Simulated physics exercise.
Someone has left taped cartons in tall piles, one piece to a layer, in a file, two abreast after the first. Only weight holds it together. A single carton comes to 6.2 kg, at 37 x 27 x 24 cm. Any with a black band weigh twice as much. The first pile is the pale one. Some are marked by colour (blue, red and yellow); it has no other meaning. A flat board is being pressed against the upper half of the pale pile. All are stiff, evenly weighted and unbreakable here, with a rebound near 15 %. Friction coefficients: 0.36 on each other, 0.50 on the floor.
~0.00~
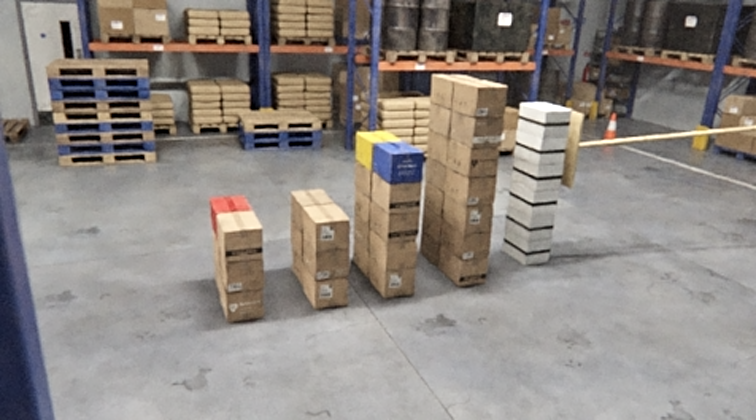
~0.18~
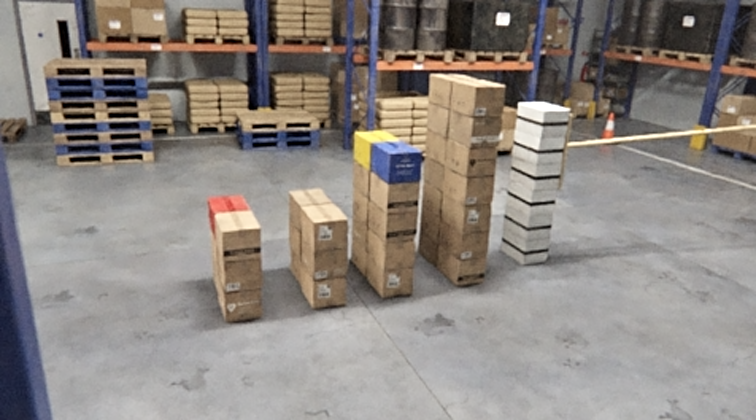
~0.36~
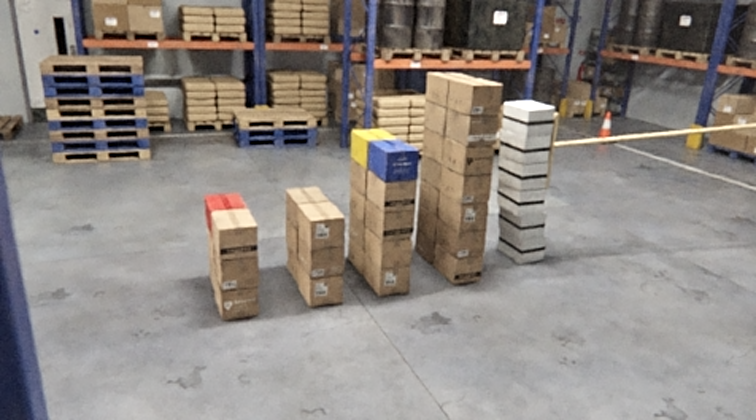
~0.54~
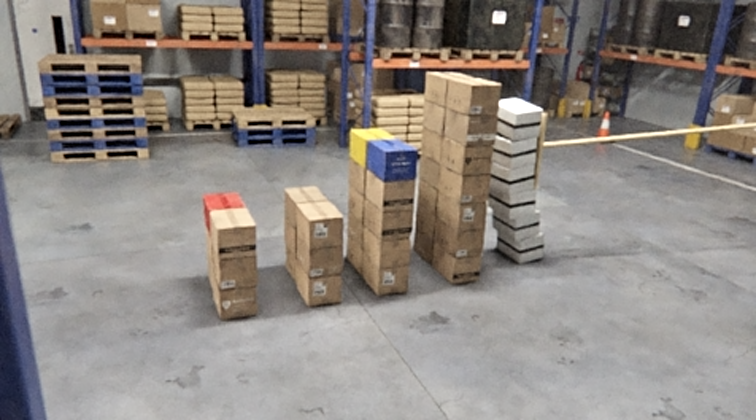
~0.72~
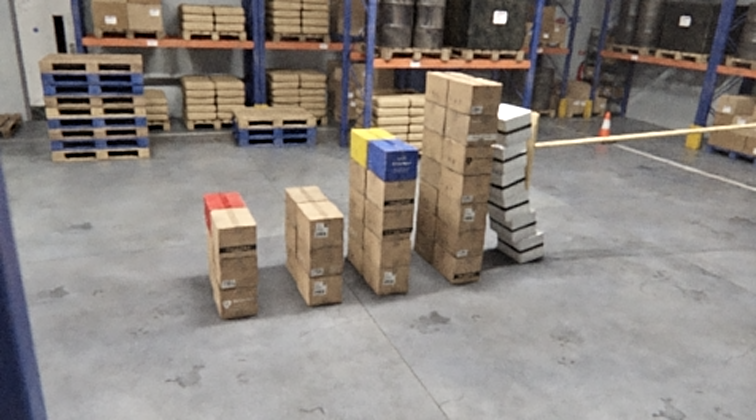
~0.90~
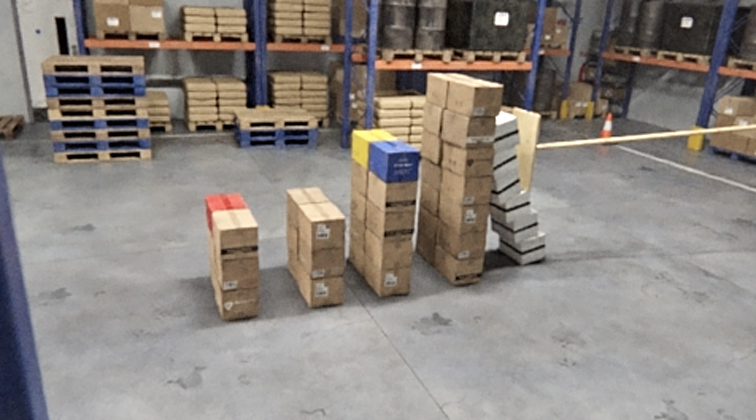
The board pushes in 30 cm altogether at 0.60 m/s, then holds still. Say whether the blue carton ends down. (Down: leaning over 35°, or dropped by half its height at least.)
That carton comes down.
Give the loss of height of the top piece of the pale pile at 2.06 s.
Some 50 cm lower.
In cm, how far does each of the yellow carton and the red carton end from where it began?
Moved: Yellow 240, red 140.
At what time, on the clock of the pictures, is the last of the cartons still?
Near 4.5 s.
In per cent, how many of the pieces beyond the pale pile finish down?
About 80 per cent.
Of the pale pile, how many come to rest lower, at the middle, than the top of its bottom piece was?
2 pale pieces.
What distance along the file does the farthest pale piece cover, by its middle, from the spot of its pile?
About 90 cm.
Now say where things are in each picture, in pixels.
In the first picture (we follow the side turned to the camera), board (579, 142) 12 cm short; blue carton (407, 168); yellow carton (363, 151); red carton (231, 204); no other piece has moved.
The second picture shows board (567, 142) 12 mm short; blue carton (406, 168).
The third picture shows board (554, 142) 10 cm in; blue carton (403, 166).
The fourth picture shows board (542, 142) 20 cm in, top of the pale pile leaning 7°; blue carton (401, 166); no other piece has moved.
The fifth picture shows board (534, 143) 30 cm in, top of the pale pile leaning 13°; blue carton (402, 166); no other piece has moved.
The sixth picture shows board (536, 144) 30 cm in, stopped, top of the pale pile leaning 18°; blue carton (403, 167); red carton (226, 202); yellow carton (360, 150); 3 stirred so far.
Around 2.06 s, 3 of the pale pile down; 2 of the 36 other cartons down; blue carton tipped 7°; yellow carton tipped 8°.
Around 2.72 s, 3 of the pale pile down; 19 of the 36 other cartons down; blue carton tipped 17°, 37 cm lower; yellow carton tipped 19°, 35 cm lower.
Finally (4.7 s), 3 of the pale pile down; 29 of the 36 other cartons down; blue carton upside down; red carton upside down; yellow carton on its side. Seen by the last camera, middles, blue carton near (74, 283), red carton near (52, 286).
